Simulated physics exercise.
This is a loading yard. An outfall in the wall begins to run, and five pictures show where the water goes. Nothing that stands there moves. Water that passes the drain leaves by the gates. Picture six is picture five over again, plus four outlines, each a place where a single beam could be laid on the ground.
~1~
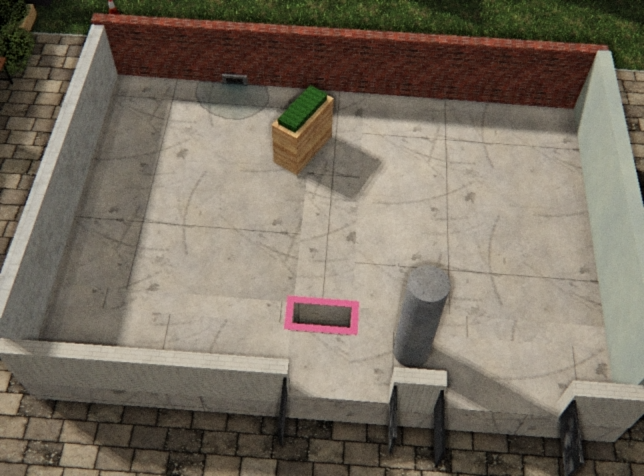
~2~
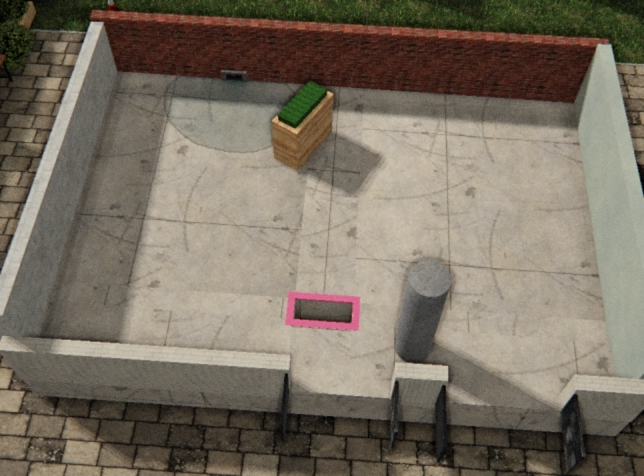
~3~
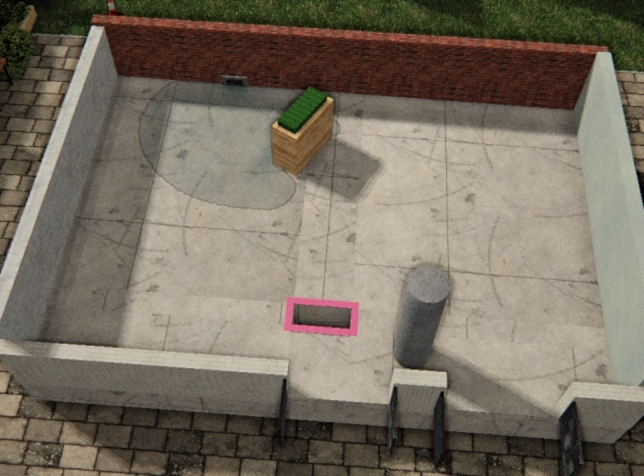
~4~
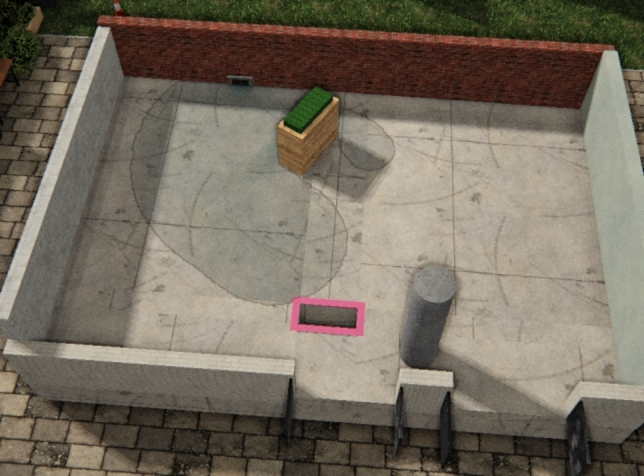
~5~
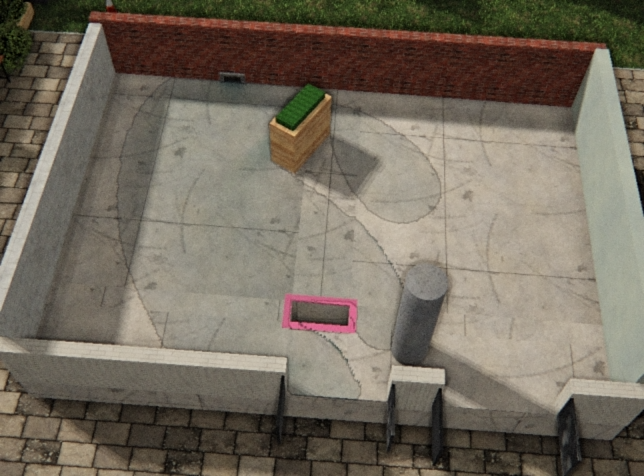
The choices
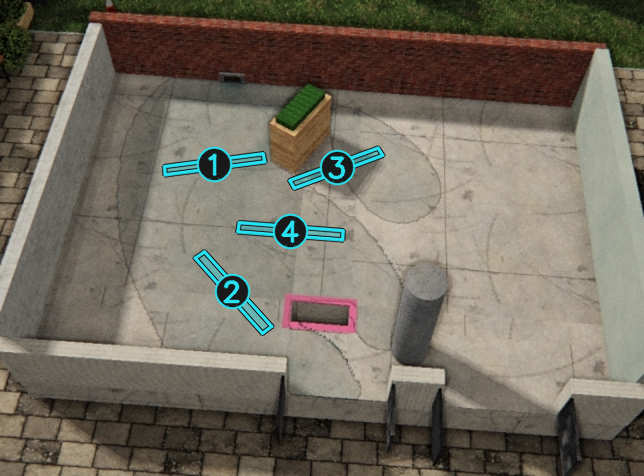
Water spreading from an outfall in a brick wall across a walled concrete yard, passing around a planter and reaching a pink-edged drain.
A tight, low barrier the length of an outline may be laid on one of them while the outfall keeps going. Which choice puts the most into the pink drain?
The answer is place 2.
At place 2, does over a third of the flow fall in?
Yes, it does.
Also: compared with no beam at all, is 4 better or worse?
Place 4 is worse.
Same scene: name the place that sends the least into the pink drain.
The answer is 4.
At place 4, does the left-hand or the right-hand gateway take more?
More leaves on the right.
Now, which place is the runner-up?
3 it is.
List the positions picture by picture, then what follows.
In the first frame, outfall at (235, 80); pink drain at (322, 315); open gate at (497, 398); open gate at (339, 385); front seen at (213, 111), 2 % of the ground wet; pink drain still dry.
In the second frame, front seen at (234, 146), 7 % of the ground wet; pink drain still dry.
In the third frame, front seen at (260, 204), 14 % of the ground wet; pink drain still dry.
In the fourth frame, front seen at (295, 295), 26 % of the ground wet; pink drain still dry.
In the fifth frame, front seen at (387, 342), 39 % of the ground wet; pink drain taking water.
On the marked copy, 1 from (164, 170) to (263, 157); 2 from (199, 255) to (267, 329); 3 from (292, 184) to (380, 151); 4 from (238, 227) to (342, 235).
If 1 is chosen, about 12 % of the stream goes into the pink drain, about 87 % out by the gates.
If 2 is chosen, about 44 % of the stream goes into the pink drain, about 54 % out by the gates.
If 3 is chosen, about 28 % of the stream goes into the pink drain, about 70 % out by the gates.
If 4 is chosen, about 7 % of the stream goes into the pink drain, about 93 % out by the gates.
